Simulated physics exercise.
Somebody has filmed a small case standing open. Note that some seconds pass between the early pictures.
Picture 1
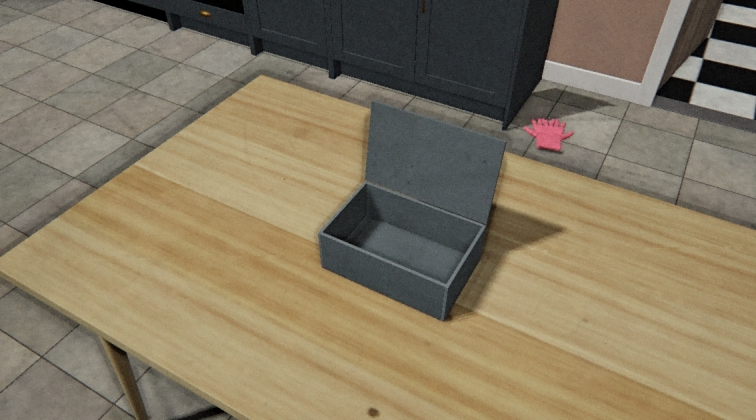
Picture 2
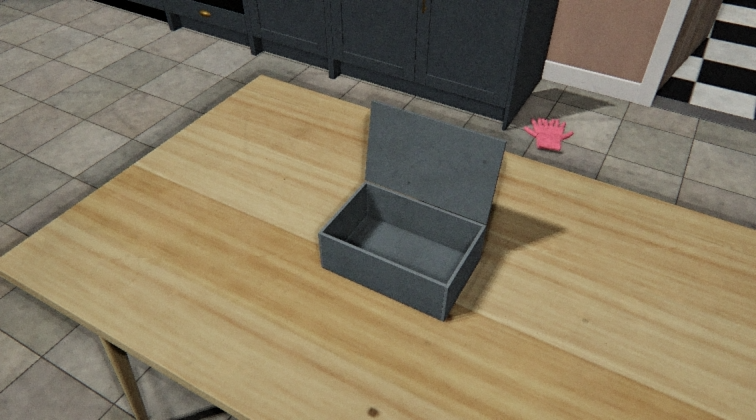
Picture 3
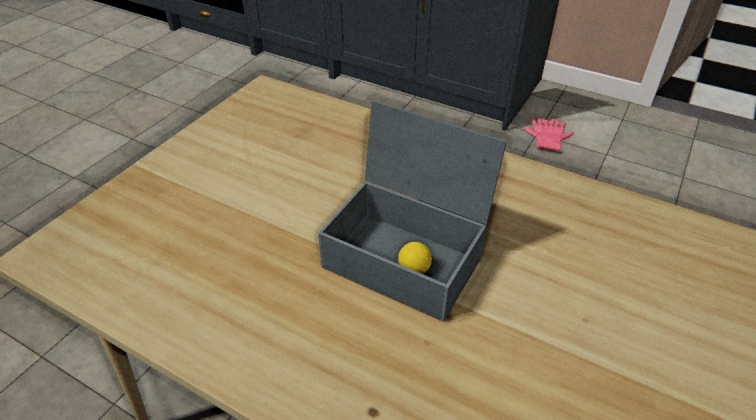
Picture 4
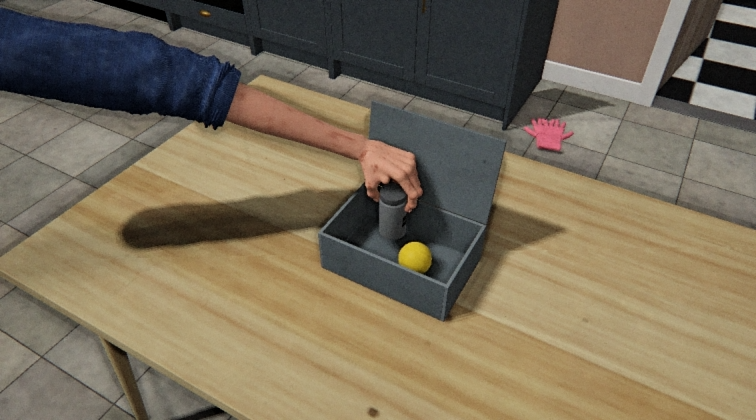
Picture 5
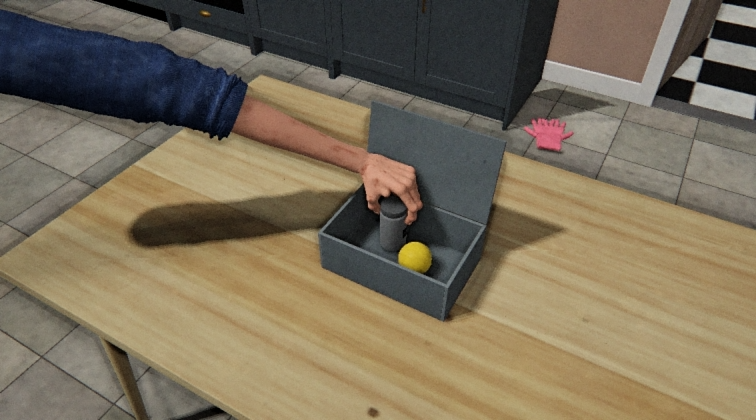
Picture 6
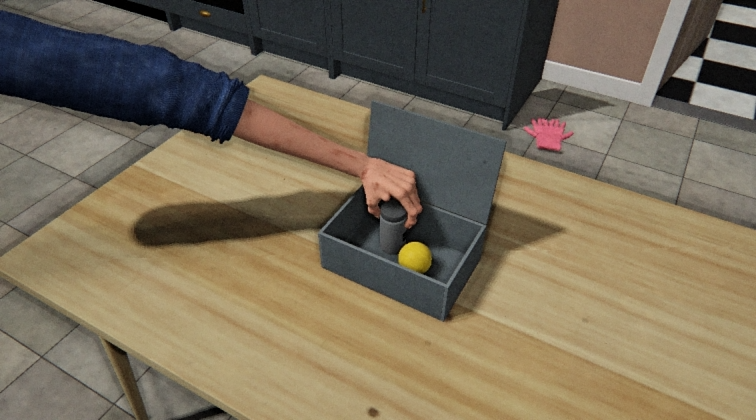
On a wooden table, a small grey case stood open and empty, then a yellow ball was in it, and a hand reached in from the left and lowered a grey shaker beside the ball.
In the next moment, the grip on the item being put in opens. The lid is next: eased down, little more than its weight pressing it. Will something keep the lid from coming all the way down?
Yes, it stays propped open.
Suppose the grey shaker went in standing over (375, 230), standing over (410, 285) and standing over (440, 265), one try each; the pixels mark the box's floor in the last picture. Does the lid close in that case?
First try: It will not close; second try: It sits on the rim; third try: It is held up.
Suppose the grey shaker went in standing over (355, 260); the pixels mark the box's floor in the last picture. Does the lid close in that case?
Put it in like that and the lid can't get down.
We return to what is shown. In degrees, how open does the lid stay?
I'd put it at roughly 25°.
Then, 1.30 s later than the last frame, lid 75° above the rim.
Then, 1.70 s later than the last frame, lid 50° above the rim.
When it is over, lid 23° above the rim; both as before. End places, in pixels of the last picture, grey shaker near (393, 228).
